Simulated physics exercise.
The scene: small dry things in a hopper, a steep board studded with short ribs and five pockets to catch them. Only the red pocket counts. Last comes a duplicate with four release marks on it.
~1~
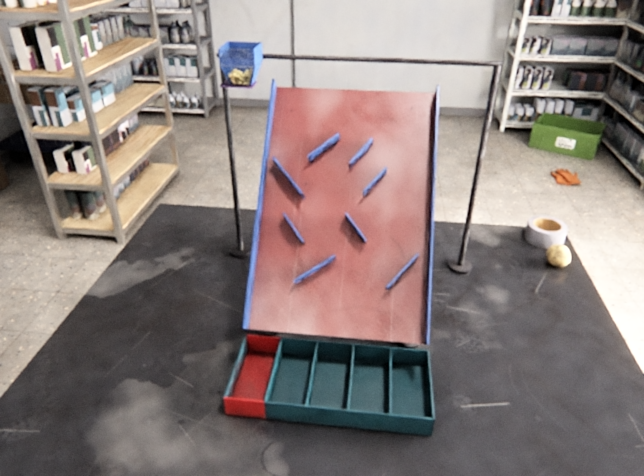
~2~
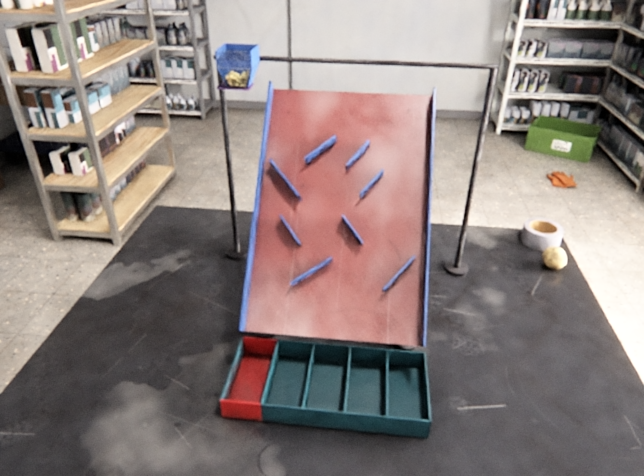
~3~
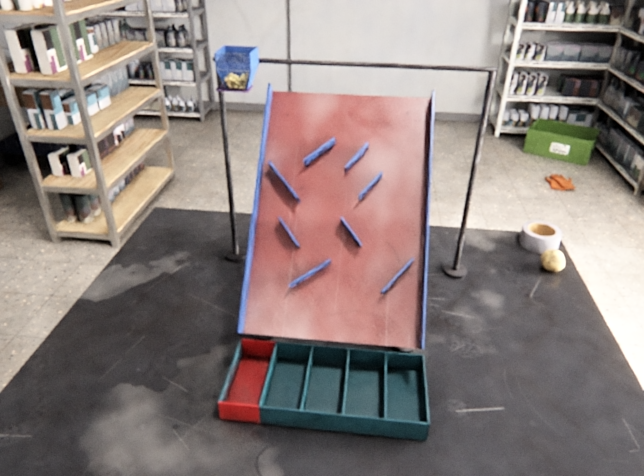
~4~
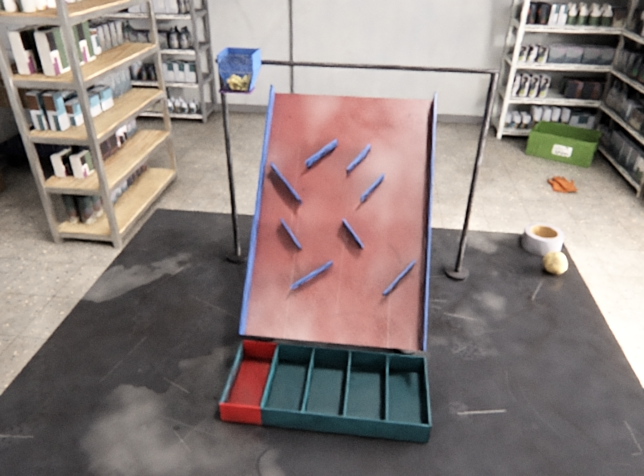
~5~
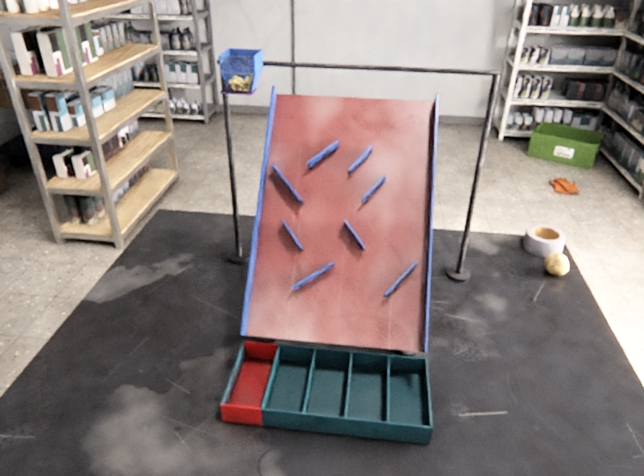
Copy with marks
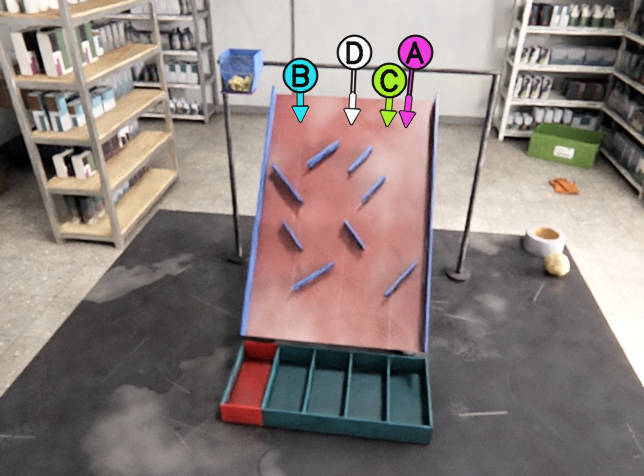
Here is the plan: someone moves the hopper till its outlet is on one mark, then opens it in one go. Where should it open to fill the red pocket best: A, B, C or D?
Mark D.
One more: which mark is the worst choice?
A.
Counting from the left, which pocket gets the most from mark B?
The first.
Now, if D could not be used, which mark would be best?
That is mark B.
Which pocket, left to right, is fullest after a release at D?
It is the first one.
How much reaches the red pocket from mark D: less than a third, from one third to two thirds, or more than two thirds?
Mark D gives more than two thirds.
On the marked copy, mark A meets the board at (406, 121); mark B meets the board at (300, 116); mark C meets the board at (387, 120); mark D meets the board at (351, 118).
With A, a small share in the red pocket, the bulk in other pockets, a small share outside the box.
With B, close to two thirds in the red pocket, close to a third in other pockets, only a few outside the box.
With C, close to half in the red pocket, close to half in other pockets.
With D, the bulk in the red pocket, a small share in other pockets.
